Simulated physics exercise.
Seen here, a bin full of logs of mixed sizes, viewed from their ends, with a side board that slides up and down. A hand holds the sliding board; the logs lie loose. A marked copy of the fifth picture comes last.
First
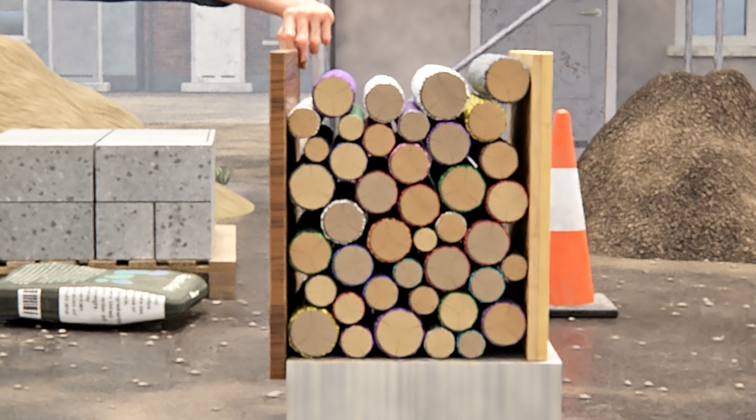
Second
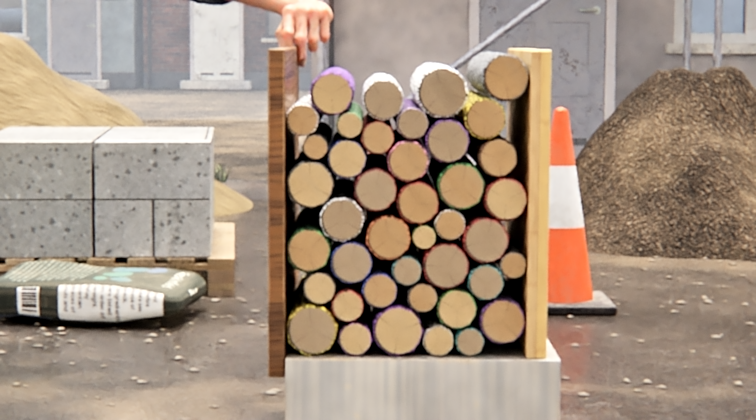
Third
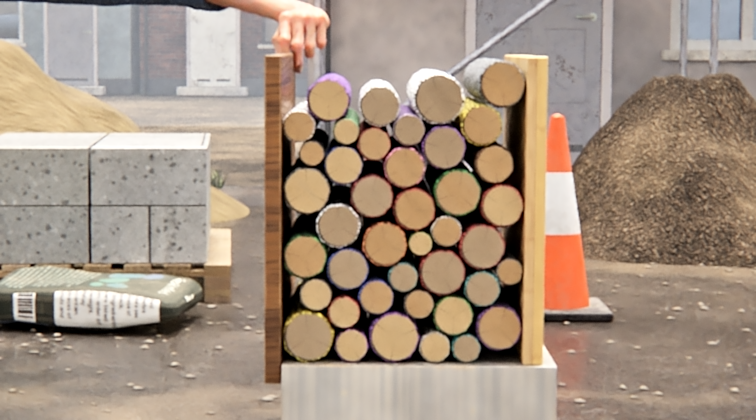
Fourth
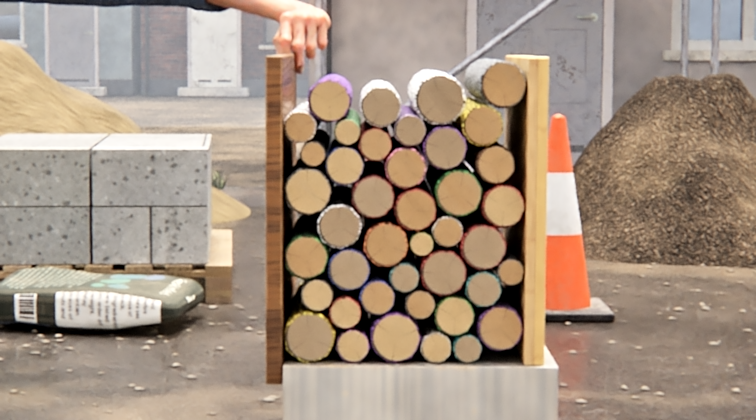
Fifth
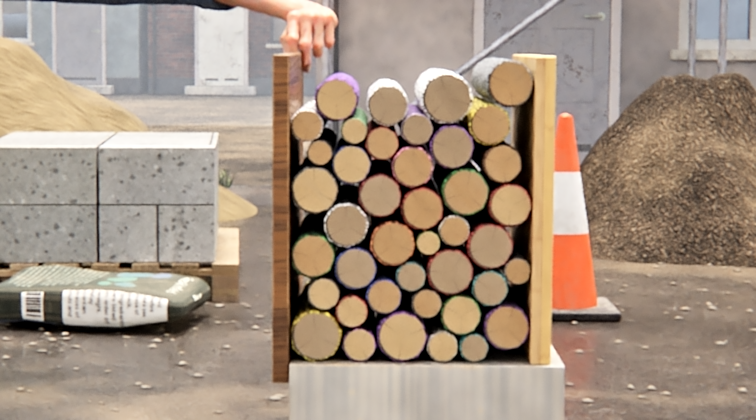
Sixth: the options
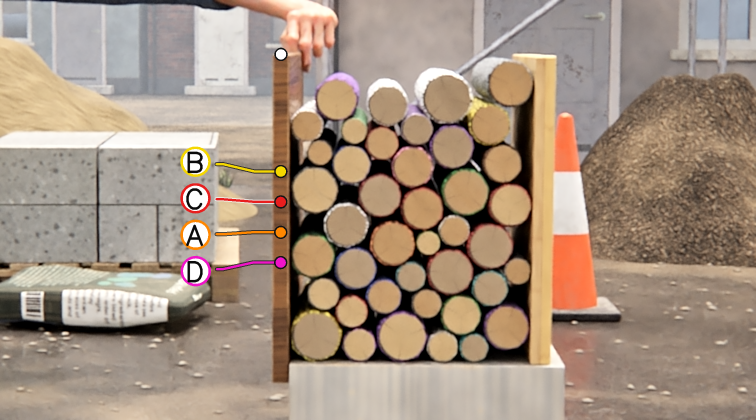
At a construction site, a hand holds the board beside stacked logs, which barely move.
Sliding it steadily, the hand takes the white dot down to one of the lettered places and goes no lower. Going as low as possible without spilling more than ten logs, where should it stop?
The lowest mark that will do is D.
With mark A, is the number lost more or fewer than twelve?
Fewer than twelve.
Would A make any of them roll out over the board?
Yes, at A.
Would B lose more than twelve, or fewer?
Fewer than twelve.
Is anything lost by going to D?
Yes.
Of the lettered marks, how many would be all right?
The number is four.
On the marked copy, A at (281, 232); B at (281, 172); C at (281, 202); D at (281, 262); the white dot at (281, 54).
Taking D. A third of the way, top of the board (289, 142).
Two thirds of the way, top of the board (289, 237).
When it is over, top of the board (289, 262), nine out over the board.
As for the rest, A about six out over the board; B three out over the board; C about six out over the board.
